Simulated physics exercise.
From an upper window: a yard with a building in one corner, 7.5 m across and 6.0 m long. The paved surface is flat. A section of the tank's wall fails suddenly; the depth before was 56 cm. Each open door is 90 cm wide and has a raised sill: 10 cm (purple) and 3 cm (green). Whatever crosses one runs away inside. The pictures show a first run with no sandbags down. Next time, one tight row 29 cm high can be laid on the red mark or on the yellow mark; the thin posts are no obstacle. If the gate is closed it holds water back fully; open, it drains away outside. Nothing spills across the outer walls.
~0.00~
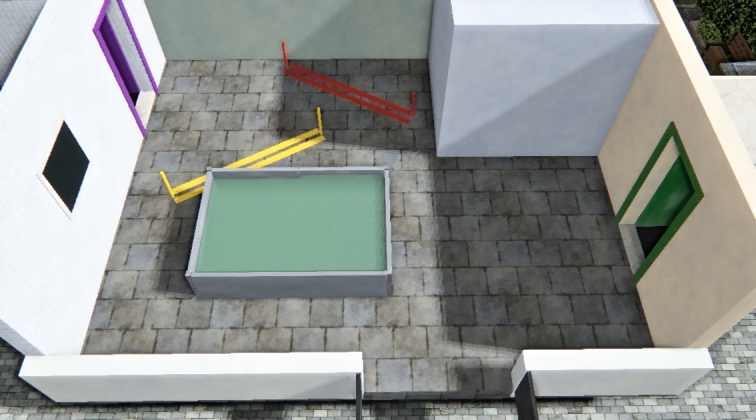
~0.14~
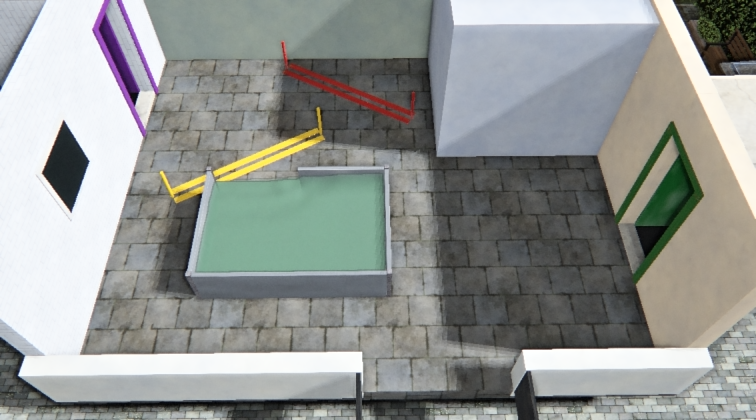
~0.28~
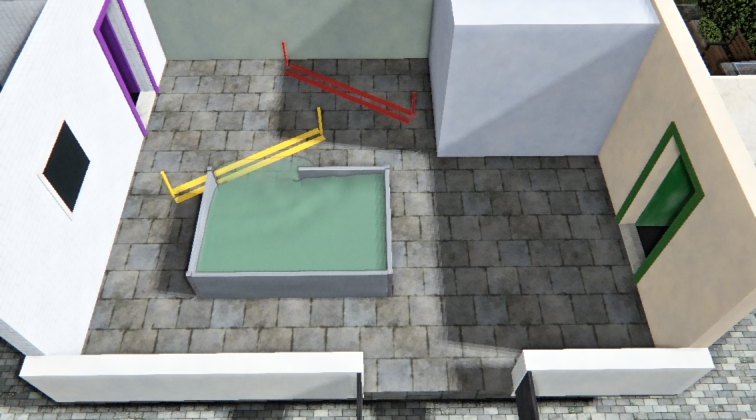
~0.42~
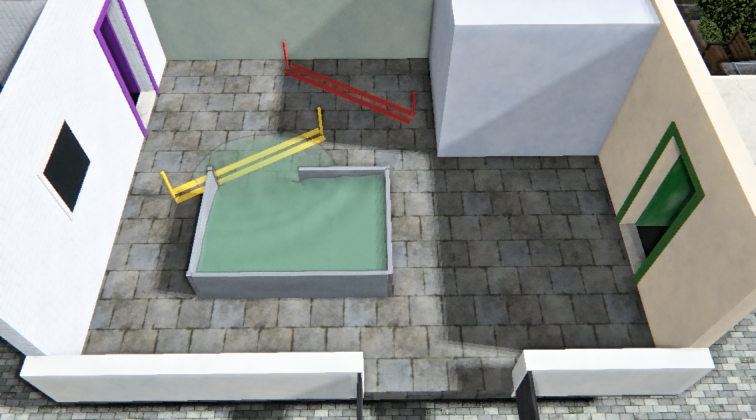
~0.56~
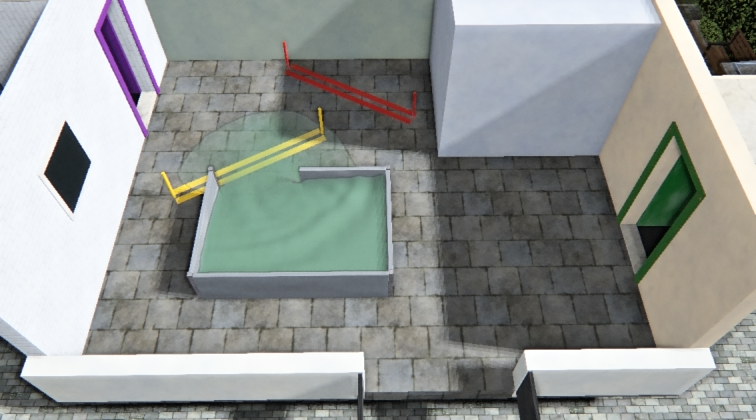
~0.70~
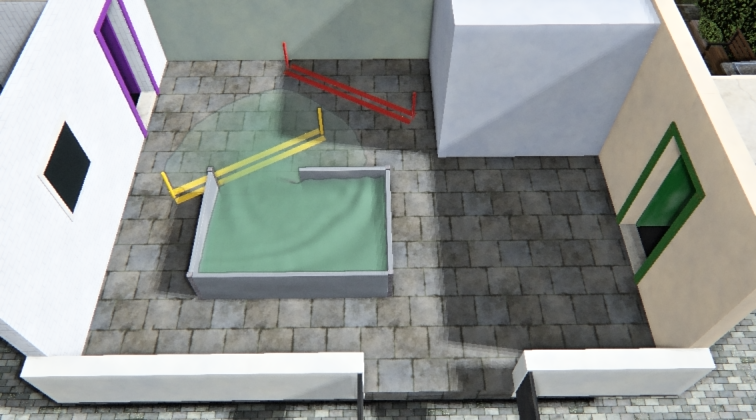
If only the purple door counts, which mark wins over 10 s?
Lay them on the yellow one.
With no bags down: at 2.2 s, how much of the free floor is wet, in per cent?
Some 30 per cent of it.
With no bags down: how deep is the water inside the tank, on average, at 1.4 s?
About 39 cm.
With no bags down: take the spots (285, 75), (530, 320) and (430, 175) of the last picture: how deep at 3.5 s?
In that order: 21, 0 and 0 cm.
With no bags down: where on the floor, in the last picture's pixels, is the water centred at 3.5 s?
At about (283, 150).
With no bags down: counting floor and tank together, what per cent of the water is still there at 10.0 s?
About 90 per cent.
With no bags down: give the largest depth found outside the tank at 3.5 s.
Roughly 24 cm.
After 1.4 s water covers 30 % of the floor and is deepest (30 cm) near (245, 186) in the run without bags; in at the purple door, 0 L with no bags, 0 L with the row on red, 0 L on yellow.
After 2.2 s water covers 30 % of the floor and is deepest (40 cm) near (186, 64) in the run without bags; in at the purple door, 6 L with no bags, 9 L with the row on red, 0 L on yellow.
After 3.5 s water covers 40 % of the floor and is deepest (24 cm) near (282, 70) in the run without bags; in at the purple door, 39 L with no bags, 54 L with the row on red, 0 L on yellow.
After 6.0 s water covers 65 % of the floor and is deepest (18 cm) near (419, 82) in the run without bags; in at the purple door, 74 L with no bags, 93 L with the row on red, 0 L on yellow.
After 10.0 s water covers 85 % of the floor and is deepest (11 cm) near (165, 71) in the run without bags; in at the purple door, 78 L with no bags, 103 L with the row on red, 1 L on yellow.
